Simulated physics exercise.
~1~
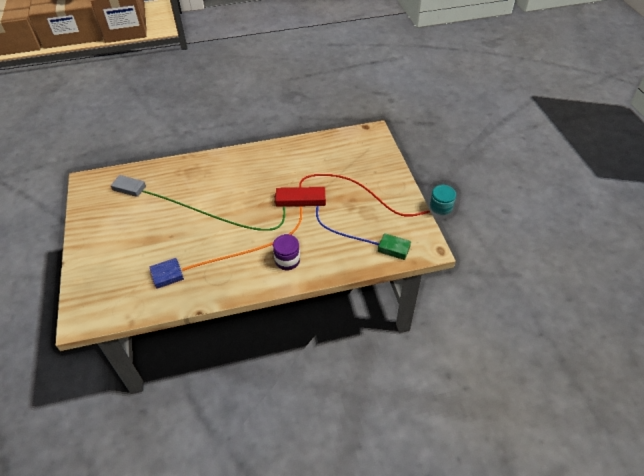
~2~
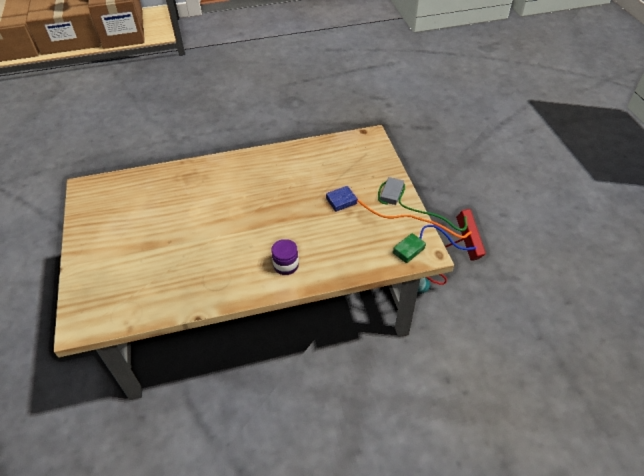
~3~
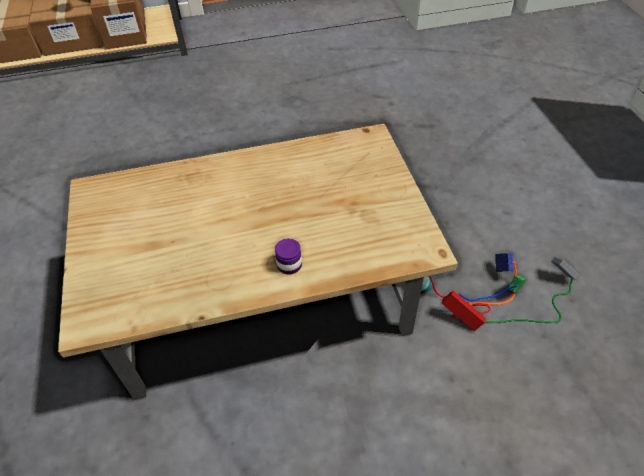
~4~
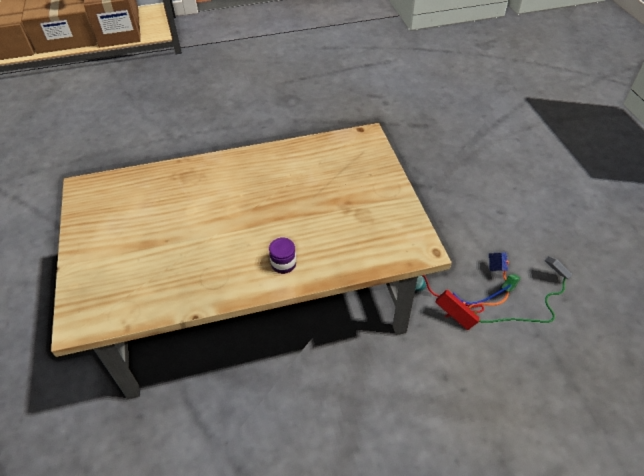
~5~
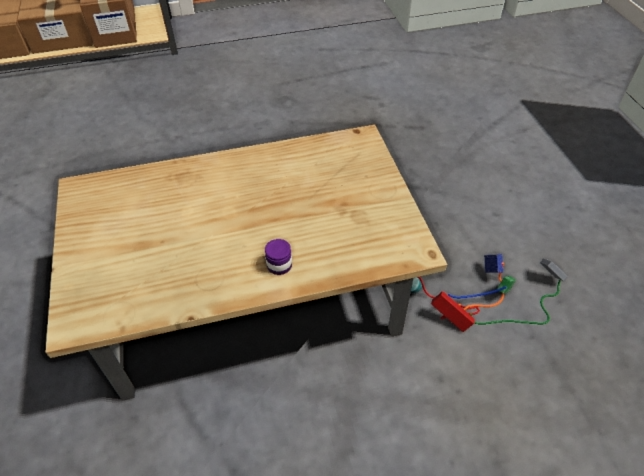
We see a wooden table with a red power strip wired to small devices as a teal speaker drops off the right side, dragging the strip and then the blue, green and grey devices to the floor, where they lie still while the purple canister stays on top.
